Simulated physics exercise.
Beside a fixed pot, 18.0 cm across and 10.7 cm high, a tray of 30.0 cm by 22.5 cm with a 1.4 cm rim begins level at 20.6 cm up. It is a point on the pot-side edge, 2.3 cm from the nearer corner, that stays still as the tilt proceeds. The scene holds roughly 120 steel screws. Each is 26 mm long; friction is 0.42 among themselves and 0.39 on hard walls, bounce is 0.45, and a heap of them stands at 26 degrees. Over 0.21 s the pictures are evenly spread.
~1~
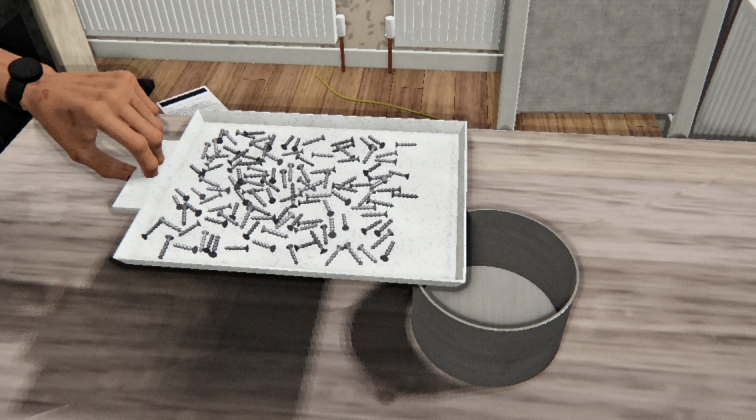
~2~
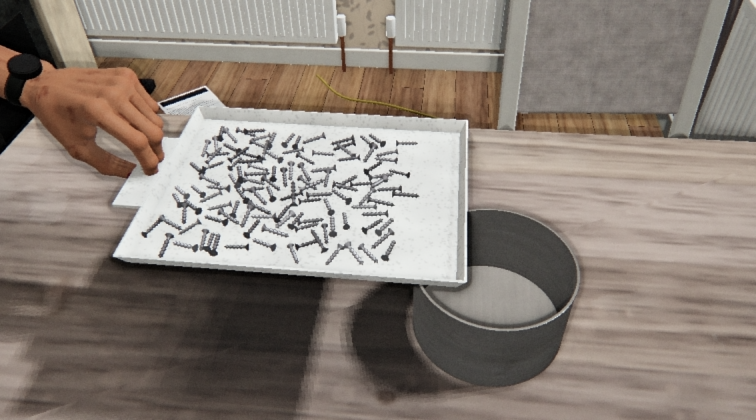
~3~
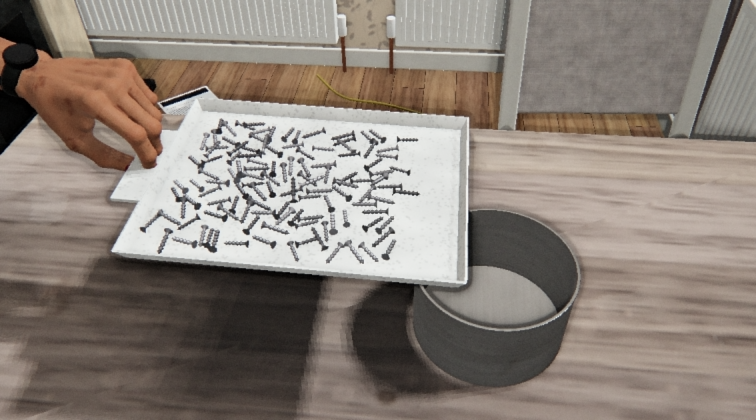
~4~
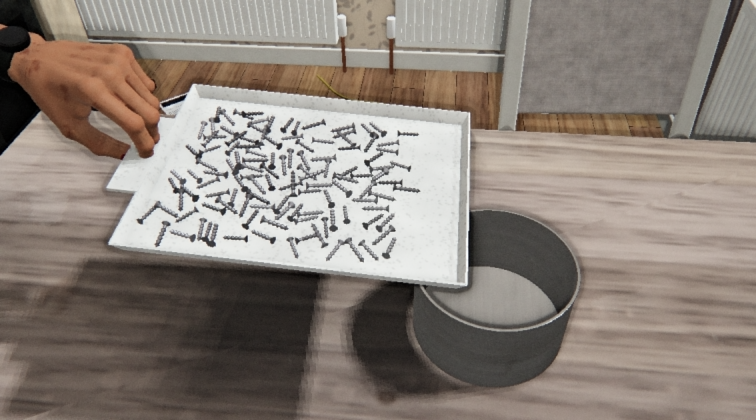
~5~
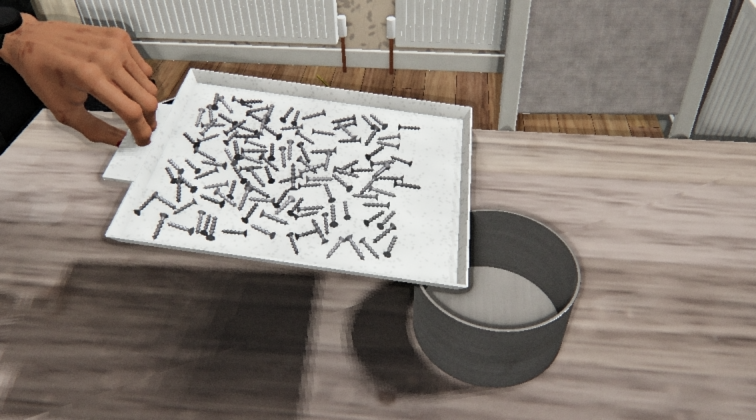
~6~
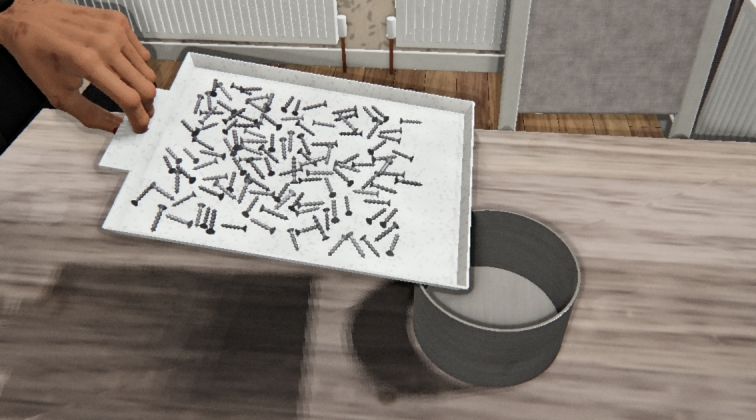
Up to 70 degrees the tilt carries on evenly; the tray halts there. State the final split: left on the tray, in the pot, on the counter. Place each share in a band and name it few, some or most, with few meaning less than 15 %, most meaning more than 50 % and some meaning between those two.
In the end: Tray few, pot few, counter most.
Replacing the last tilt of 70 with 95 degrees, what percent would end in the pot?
Roughly 0 %.
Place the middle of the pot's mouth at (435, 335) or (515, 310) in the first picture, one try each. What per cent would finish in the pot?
About 65 and 40 per cent.
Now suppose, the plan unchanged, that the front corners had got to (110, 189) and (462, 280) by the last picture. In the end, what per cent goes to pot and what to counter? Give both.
In the pot: 10 per cent; on the counter: 90 per cent.
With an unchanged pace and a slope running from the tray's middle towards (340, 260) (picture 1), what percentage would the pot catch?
Estimate: Some 0 per cent.
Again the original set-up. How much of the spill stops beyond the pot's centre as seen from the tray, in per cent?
Share: Around 80 %.
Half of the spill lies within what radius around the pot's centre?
Roughly 18 cm from the centre.
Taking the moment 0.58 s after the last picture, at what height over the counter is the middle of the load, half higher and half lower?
I'd say near 22 cm.
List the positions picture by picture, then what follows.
The first frame shows tray tilt 0 degrees, front corners at (123, 252) and (457, 275); middle of the pieces at (284, 181); pot at (495, 264).
The second frame shows tray tilt 1 degrees, front corners at (123, 251) and (458, 275); middle of the pieces at (285, 179).
The third frame shows tray tilt 2 degrees, front corners at (122, 246) and (459, 276); middle of the pieces at (285, 174).
The fourth frame shows tray tilt 6 degrees, front corners at (119, 239) and (459, 278), lowest corner right front; middle of the pieces at (284, 167).
The fifth frame shows tray tilt 9 degrees, front corners at (116, 230) and (460, 279), lowest corner right front; middle of the pieces at (284, 159).
The sixth frame shows tray tilt 12 degrees, front corners at (114, 222) and (460, 280), lowest corner right front; middle of the pieces at (290, 172); pot at (496, 264).
Then, 0.35 s after the last picture, tilt 41 degrees; the tray holds 100 %, the pot 0 %.
Then, 0.58 s after the last picture, tilt 60 degrees; the tray holds 70 %, the pot 0 %.
Then, 0.92 s after the last picture, tilt 70 degrees; the tray holds 0 %, the pot 0 %.
In the end, tray 0 %, pot 0 %, counter 100 %.
